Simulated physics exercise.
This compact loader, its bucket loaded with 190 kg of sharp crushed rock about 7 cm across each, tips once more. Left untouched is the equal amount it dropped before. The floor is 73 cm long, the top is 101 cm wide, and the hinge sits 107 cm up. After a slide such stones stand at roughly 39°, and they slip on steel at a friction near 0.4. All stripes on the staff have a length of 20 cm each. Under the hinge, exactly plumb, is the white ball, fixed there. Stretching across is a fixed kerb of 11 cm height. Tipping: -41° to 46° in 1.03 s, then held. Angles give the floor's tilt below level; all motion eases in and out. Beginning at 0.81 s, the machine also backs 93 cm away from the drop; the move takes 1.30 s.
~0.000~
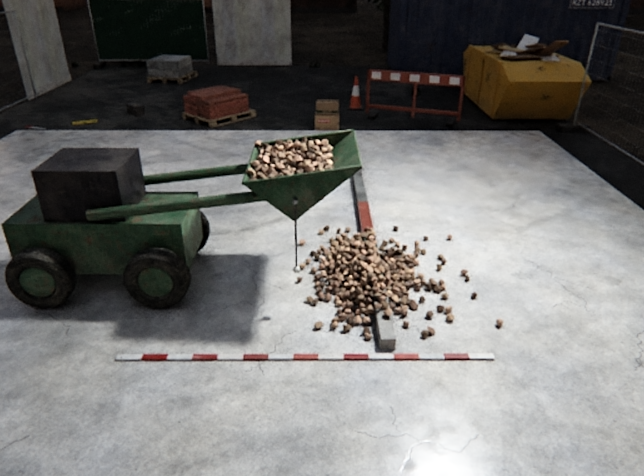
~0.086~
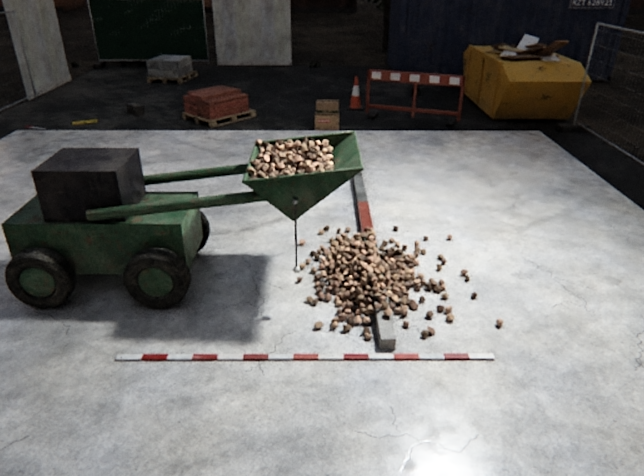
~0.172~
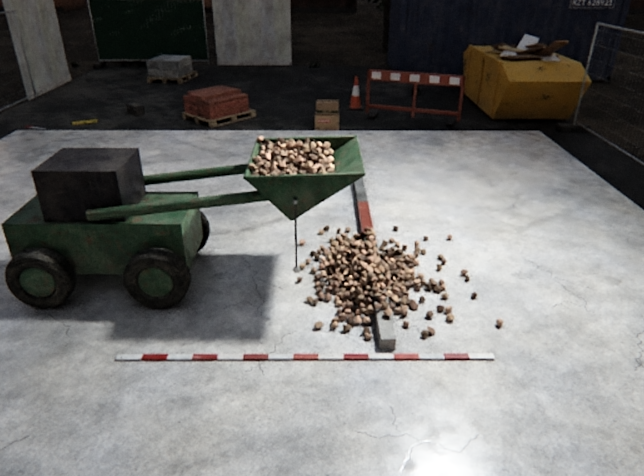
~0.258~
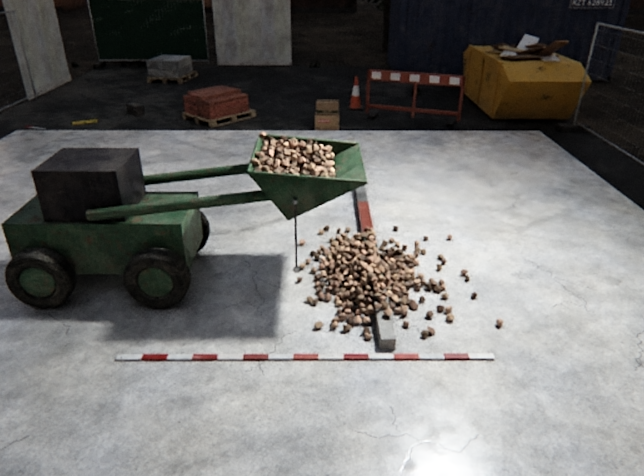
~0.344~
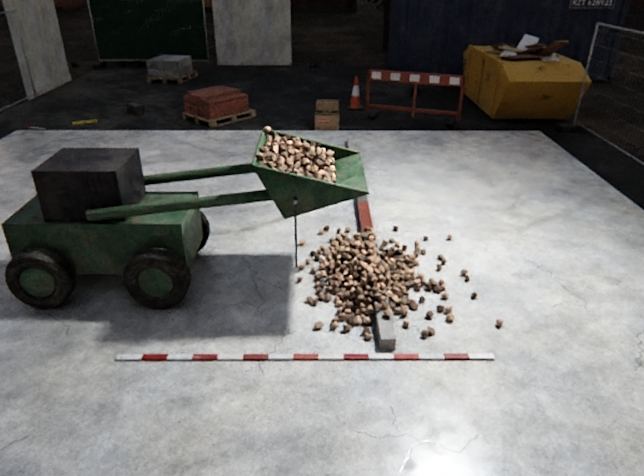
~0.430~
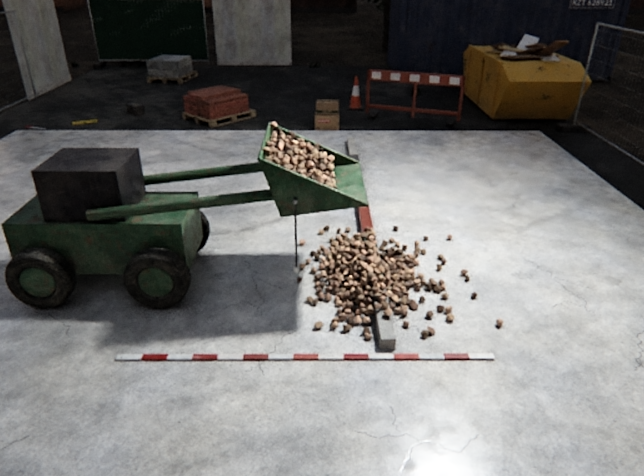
A green loader slowly tilts its stone-filled bucket down to the right above a stone pile.
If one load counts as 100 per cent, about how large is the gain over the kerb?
Around 3 per cent.
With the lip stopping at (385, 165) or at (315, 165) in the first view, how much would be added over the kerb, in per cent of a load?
About 30 per cent for the first, 0 per cent for the second.
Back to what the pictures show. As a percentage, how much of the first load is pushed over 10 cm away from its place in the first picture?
0 %.
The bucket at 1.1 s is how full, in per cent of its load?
Still inside: Some 35 %.
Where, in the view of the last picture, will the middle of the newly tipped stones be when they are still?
They come to rest centred about (333, 267).
After 0.8 s the floor is at 32°; in per cent of one load, 100 in the bucket, 74 on this side of the kerb, 26 over the kerb; the foremost stones are at (458, 272).
After 1.1 s the floor is at 46°; in per cent of one load, 36 in the bucket, 138 on this side of the kerb, 26 over the kerb; the foremost stones are at (458, 272).
After 2.6 s the floor is at 46°; in per cent of one load, 0 in the bucket, 171 on this side of the kerb, 29 over the kerb; the foremost stones are at (458, 272).
After 5.0 s the floor is at 46°; in per cent of one load, 0 in the bucket, 171 on this side of the kerb, 29 over the kerb; the foremost stones are at (458, 272). Net gain over the kerb, 3.
